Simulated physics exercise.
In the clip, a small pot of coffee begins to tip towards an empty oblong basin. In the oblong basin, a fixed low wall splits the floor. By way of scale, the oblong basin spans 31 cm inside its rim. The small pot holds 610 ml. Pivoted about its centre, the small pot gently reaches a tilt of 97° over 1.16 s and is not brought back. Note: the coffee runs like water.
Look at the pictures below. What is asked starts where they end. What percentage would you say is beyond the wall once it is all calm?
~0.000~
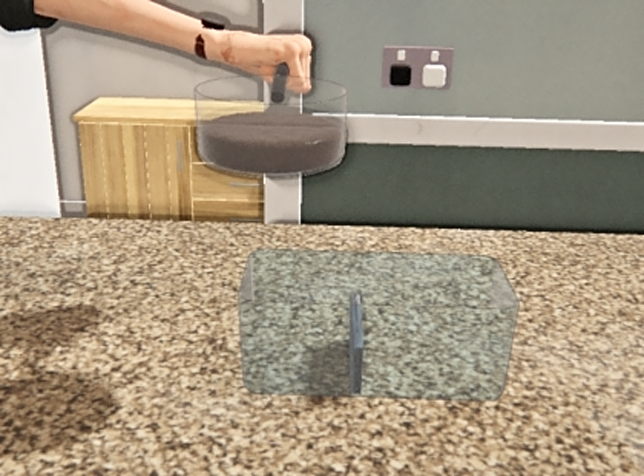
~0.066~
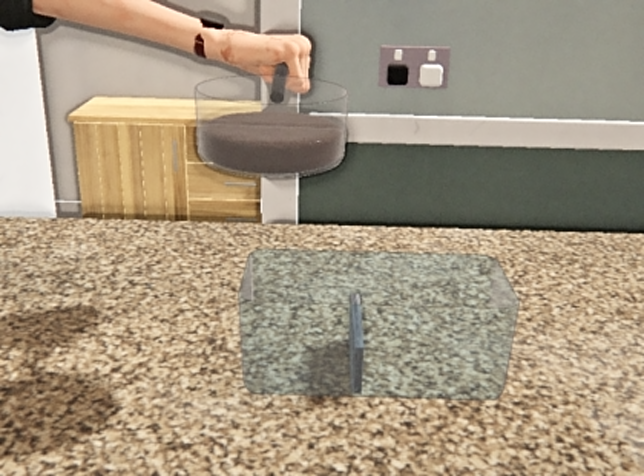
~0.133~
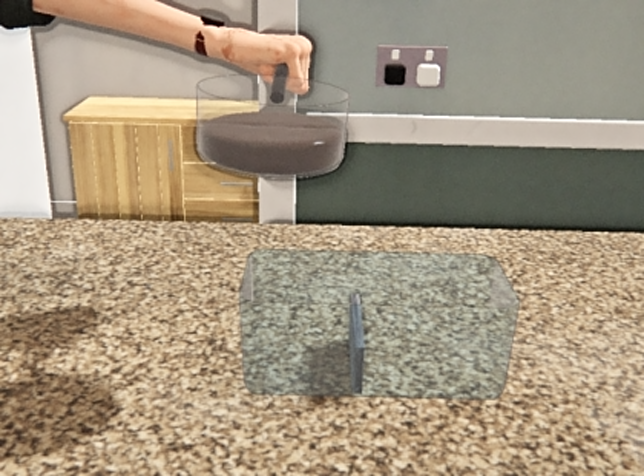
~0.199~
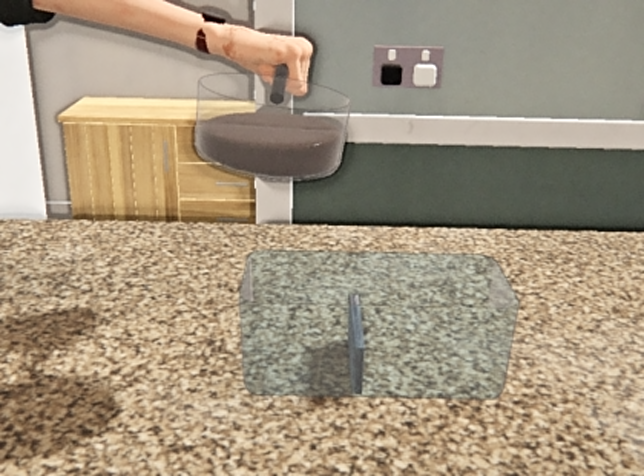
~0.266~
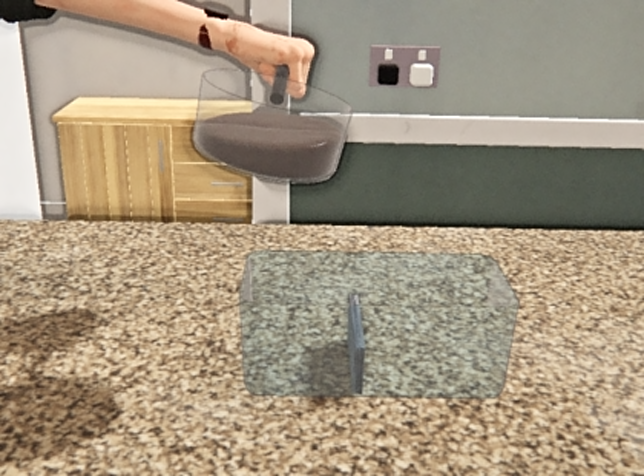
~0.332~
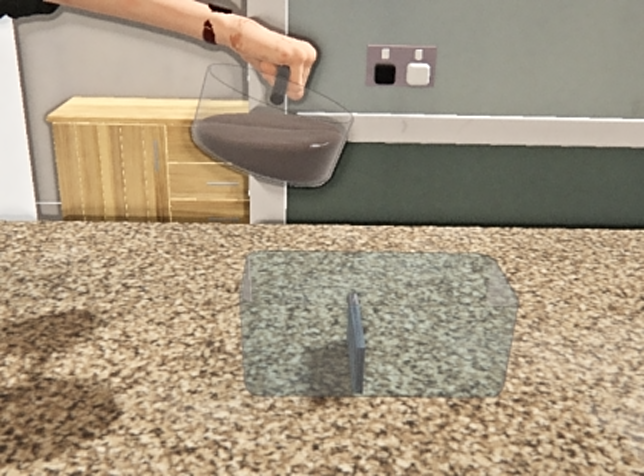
I would put it at about 80 per cent.
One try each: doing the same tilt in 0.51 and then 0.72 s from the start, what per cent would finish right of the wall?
It comes to 70 per cent, and then 75 per cent.
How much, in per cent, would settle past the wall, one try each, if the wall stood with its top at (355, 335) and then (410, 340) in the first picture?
Try 1: 80 %; try 2: 10 %.
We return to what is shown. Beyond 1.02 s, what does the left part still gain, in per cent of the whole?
I'd put it at some 16 percent.
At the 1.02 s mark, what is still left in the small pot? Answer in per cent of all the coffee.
18 per cent or thereabouts.
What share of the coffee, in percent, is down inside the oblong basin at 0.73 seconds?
About 5 per cent.
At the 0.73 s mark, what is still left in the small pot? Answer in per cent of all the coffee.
64 %.
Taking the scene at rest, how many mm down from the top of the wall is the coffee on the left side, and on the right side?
Left 54 mm, right 40 mm.
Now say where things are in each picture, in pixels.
In the first picture, it leans 0°; its right rim is at (347, 93); the coffee meets the walls at (202, 125) and (343, 128); the oblong basin's rim runs from (245, 274) to (508, 282); the wall's top is at (357, 320).
In the second picture, it leans 1°; its right rim is at (348, 94); the coffee meets the walls at (202, 124) and (343, 128).
In the third picture, it leans 3°; its right rim is at (349, 97); the coffee meets the walls at (202, 124) and (343, 129).
In the fourth picture, it leans 7°; its right rim is at (350, 103); the coffee meets the walls at (200, 124) and (342, 131).
In the fifth picture, it leans 12°; its right rim is at (352, 110); the coffee meets the walls at (199, 123) and (343, 132).
In the sixth picture, it leans 18°; its right rim is at (352, 119); the coffee meets the walls at (196, 123) and (343, 132).
By 0.73 s the tilt is 68° and 64 per cent is still to pour, 1 is left of the wall and 5 right of it.
By 1.02 s the tilt is 94° and 18 per cent is still to pour, 2 is left of the wall and 62 right of it.
By 1.33 s the tilt is 97° and 3 per cent is still to pour, 13 is left of the wall and 80 right of it.
By 1.66 s the tilt is 97° and 0 per cent is still to pour, 18 is left of the wall and 80 right of it.
At rest 19 per cent lies left of the wall, 80 right of it and 1 outside.
